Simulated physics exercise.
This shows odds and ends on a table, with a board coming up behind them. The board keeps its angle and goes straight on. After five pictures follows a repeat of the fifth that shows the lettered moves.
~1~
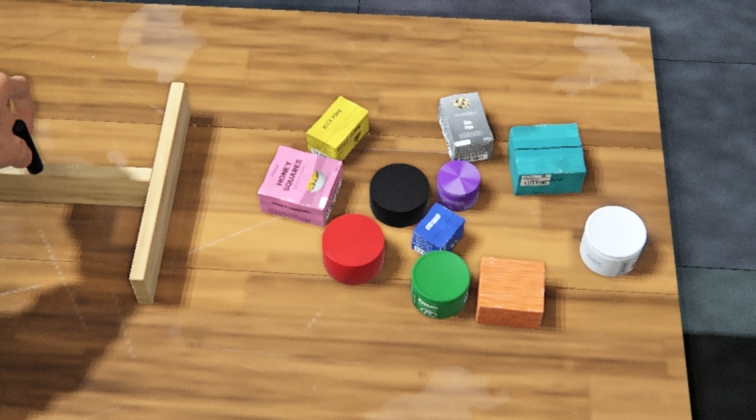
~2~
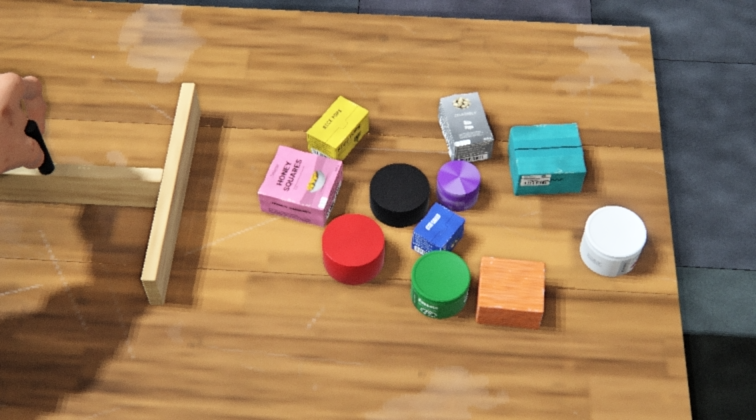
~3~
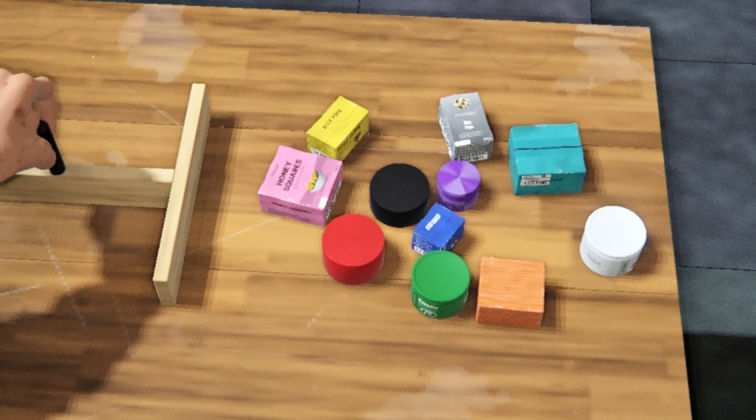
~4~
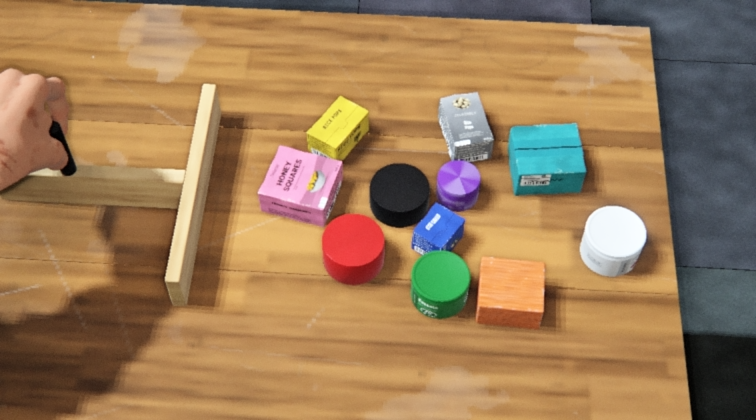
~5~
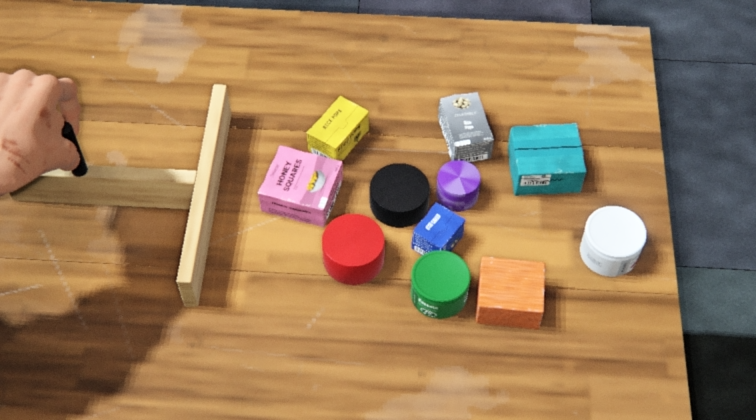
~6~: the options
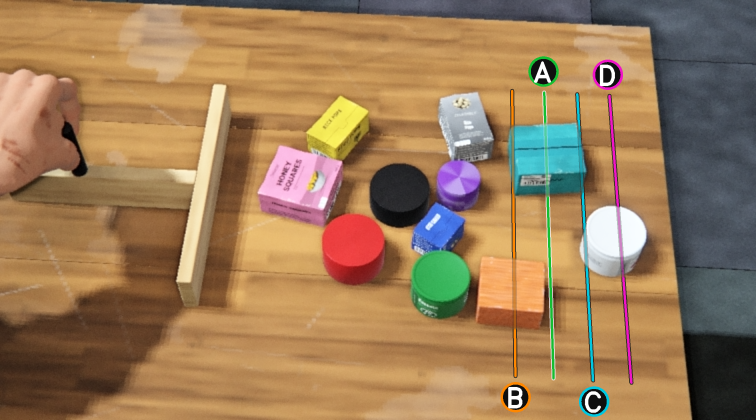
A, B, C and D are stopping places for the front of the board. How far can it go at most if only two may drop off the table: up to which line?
A is the last line within the limit.
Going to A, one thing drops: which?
It is the white jar.
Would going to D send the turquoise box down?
Yes.
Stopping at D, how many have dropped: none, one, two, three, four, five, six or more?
In all, six or more.
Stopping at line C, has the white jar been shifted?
By then, yes.
On the marked copy, A at (549, 223); B at (514, 221); C at (584, 225); D at (619, 227).
With A. Early on, board (328, 183); yellow packet (361, 128); purple tin (482, 184).
Further on, board (451, 190); turquoise box (593, 133); purple tin (585, 181).
At the end, board (548, 195); white jar over the edge; turquoise box (656, 131); one fallen.
As for the rest, B is within the limit but short; C drops four; D drops seven.
